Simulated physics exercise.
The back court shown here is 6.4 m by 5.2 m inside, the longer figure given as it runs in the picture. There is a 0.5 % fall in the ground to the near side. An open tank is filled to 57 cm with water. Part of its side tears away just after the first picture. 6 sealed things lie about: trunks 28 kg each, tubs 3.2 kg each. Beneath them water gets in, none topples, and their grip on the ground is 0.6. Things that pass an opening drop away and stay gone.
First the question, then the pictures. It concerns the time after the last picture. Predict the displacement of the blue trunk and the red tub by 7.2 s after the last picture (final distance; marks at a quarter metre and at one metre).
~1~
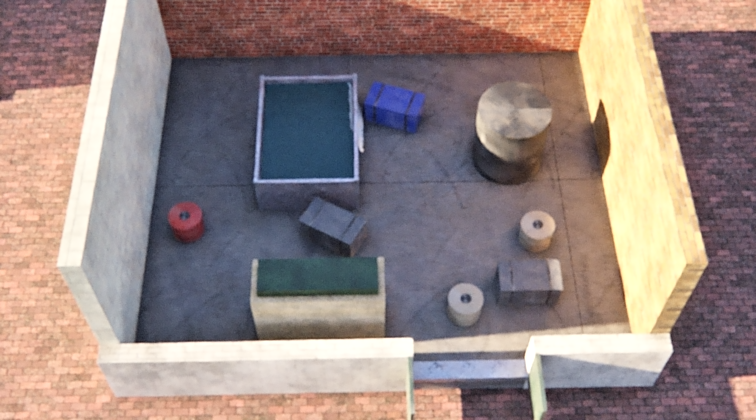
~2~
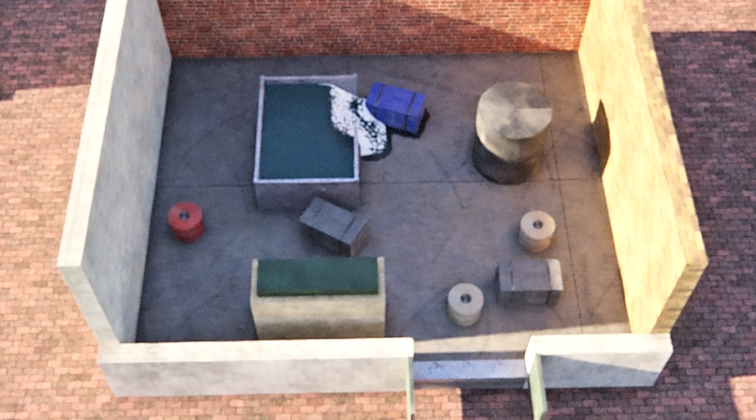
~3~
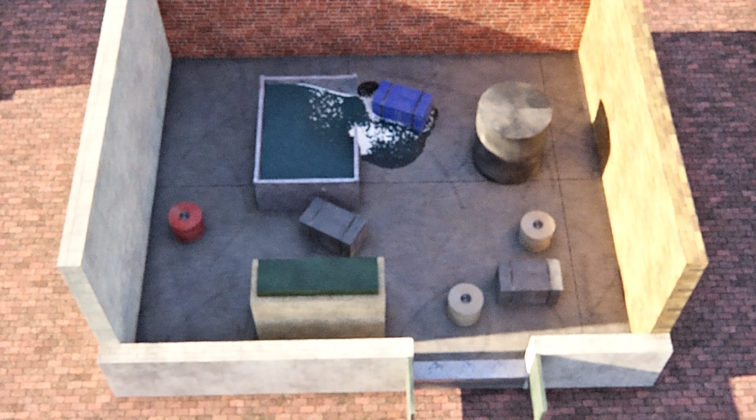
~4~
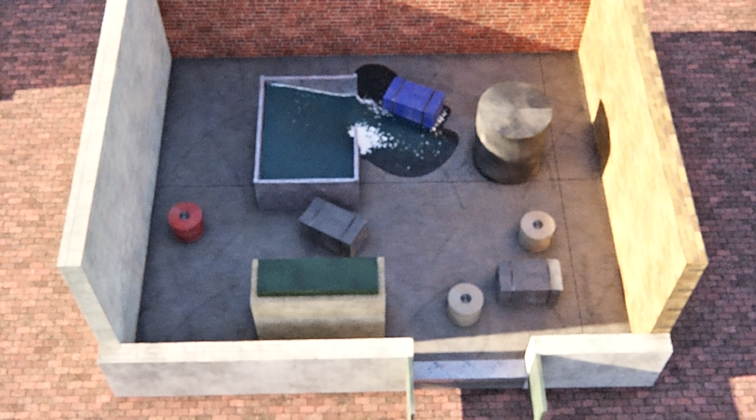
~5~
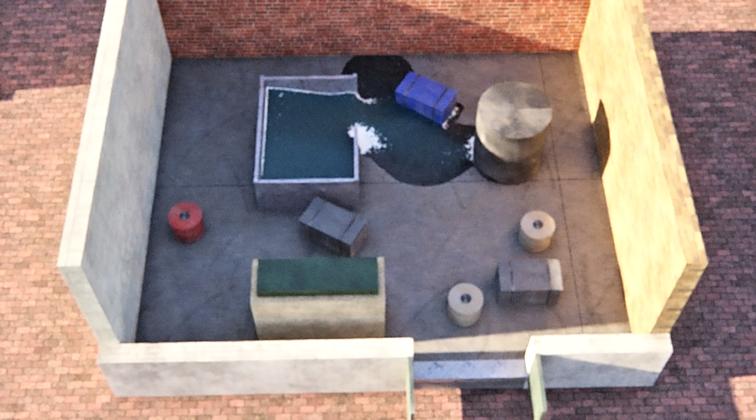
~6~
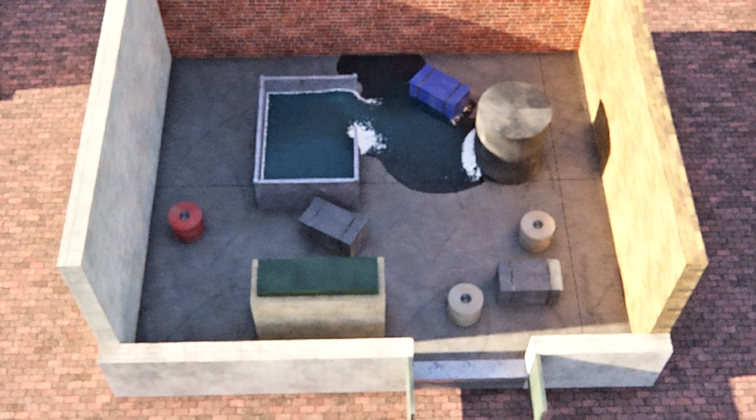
My prediction: The blue trunk glides a long stretch; the red tub barely stirs.
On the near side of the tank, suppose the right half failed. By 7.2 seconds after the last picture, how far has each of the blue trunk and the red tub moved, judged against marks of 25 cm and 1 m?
In that case the blue trunk barely shifts, the red tub gets carried off.
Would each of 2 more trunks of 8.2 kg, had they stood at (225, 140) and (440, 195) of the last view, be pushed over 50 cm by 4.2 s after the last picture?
Respectively: Inside the limit and outside the limit.
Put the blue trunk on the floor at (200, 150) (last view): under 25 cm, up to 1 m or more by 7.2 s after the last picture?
In the end it keeps its place.
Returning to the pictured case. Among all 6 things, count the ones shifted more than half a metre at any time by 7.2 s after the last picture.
That adds up to 3.
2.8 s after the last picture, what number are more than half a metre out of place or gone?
Answer: 3.
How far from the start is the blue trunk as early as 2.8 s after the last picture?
It has shifted about 200 cm.
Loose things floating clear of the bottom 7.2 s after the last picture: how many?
That would be 1 of them.
Then, 0.9 s after the last picture the blue trunk is near (522, 54), 2.1 m from its start, aground; the red tub is near (185, 216), 0.0 m from its start, aground; 0 of 6 are out; 0 afloat.
Then, 2.8 s after the last picture the blue trunk is near (537, 72), 2.2 m from its start, afloat; the red tub is near (185, 216), 0.0 m from its start, aground; 0 of 6 are out; 2 afloat.
Then, 4.8 s after the last picture the blue trunk is near (564, 156), 2.6 m from its start, aground; the red tub is near (185, 216), 0.0 m from its start, aground; 1 of 6 are out; 1 afloat.
Then, 7.2 s after the last picture the blue trunk is near (563, 178), 2.7 m from its start, aground; the red tub is near (185, 216), 0.0 m from its start, aground; 1 of 6 are out; 1 afloat.
